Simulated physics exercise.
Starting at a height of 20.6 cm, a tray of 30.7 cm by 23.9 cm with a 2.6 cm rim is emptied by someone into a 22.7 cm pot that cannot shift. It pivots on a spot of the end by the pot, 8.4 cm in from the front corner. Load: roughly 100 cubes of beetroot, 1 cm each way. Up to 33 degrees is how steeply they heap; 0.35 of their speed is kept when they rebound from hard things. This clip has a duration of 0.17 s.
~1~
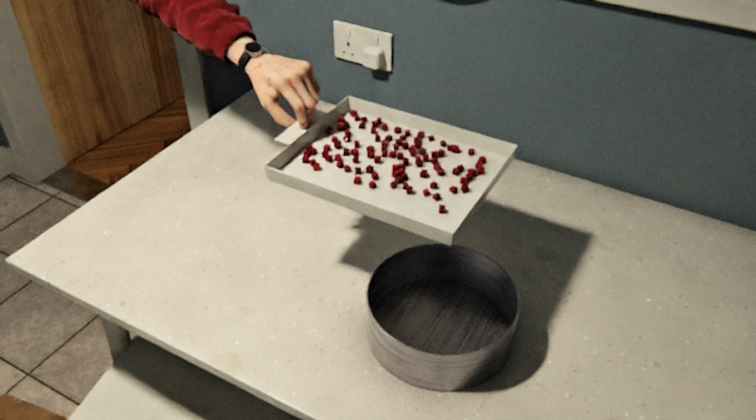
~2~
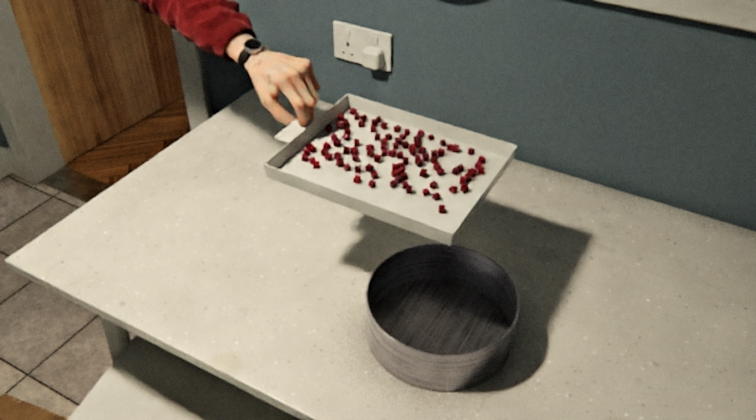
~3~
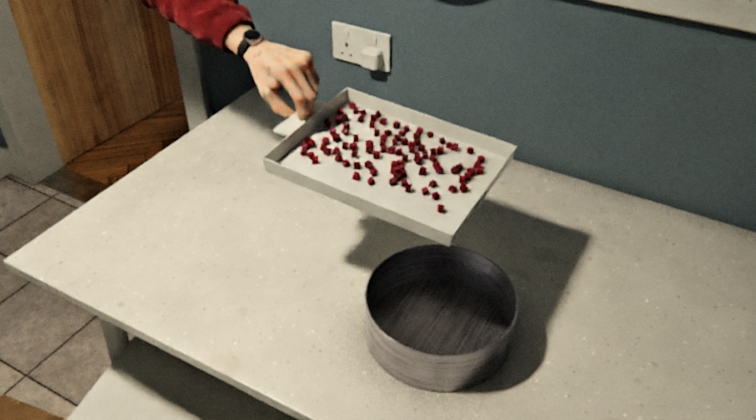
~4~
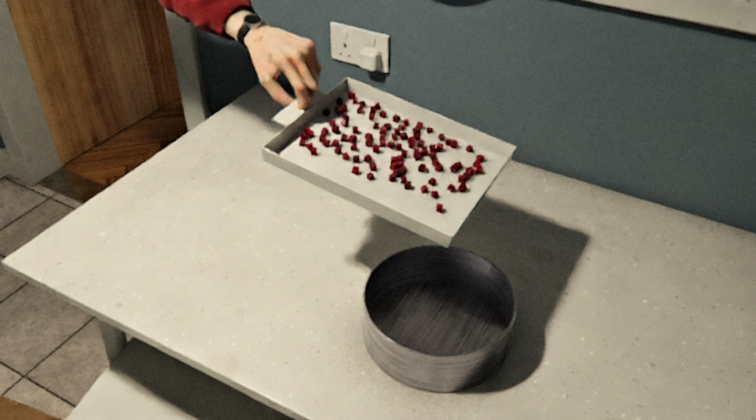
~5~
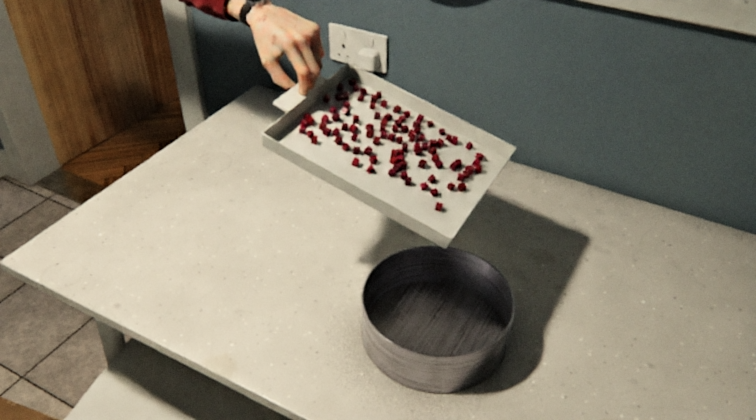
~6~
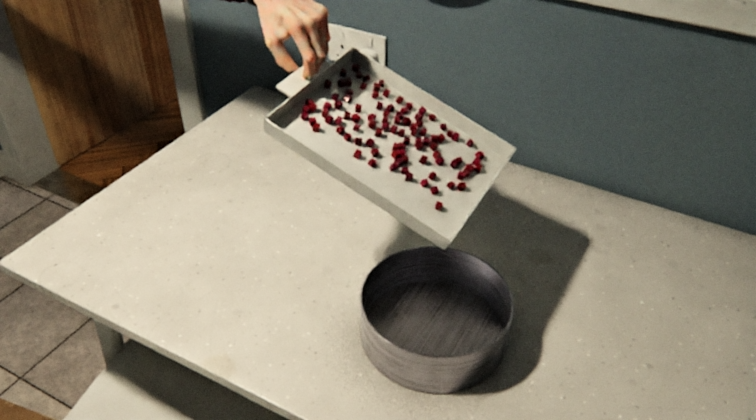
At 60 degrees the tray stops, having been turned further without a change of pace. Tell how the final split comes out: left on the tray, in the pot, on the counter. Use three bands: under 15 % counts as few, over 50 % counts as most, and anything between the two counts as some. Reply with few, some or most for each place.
Tray: Most, pot: Few, counter: Some.
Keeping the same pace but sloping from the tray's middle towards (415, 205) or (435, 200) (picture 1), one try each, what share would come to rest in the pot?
Roughly 35 % for the first direction, roughly 25 % for the second.
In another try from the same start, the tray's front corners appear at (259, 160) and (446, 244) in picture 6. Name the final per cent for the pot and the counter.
Final per cent - pot 35, counter 0.
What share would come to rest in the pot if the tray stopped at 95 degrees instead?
That would give about 20 per cent.
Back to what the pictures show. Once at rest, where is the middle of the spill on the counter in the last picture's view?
Look close to (635, 367) in the last picture.
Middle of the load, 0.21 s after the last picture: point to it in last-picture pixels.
Approximately (441, 103) in the last view.
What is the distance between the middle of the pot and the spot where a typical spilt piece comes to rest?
Roughly 38 cm from the centre.
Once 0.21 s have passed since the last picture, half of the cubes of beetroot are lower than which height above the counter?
Median height: Approx. 34 cm.
Then, 0.12 s after the last picture, tilt 42 degrees; the tray holds 100 %, the pot 0 %.
Then, 0.21 s after the last picture, tilt 56 degrees; the tray holds 100 %, the pot 0 %.
Then, 0.44 s after the last picture, tilt 60 degrees; the tray holds 95 %, the pot 0 %.
In the end, tray 60 %, pot 5 %, counter 30 %.
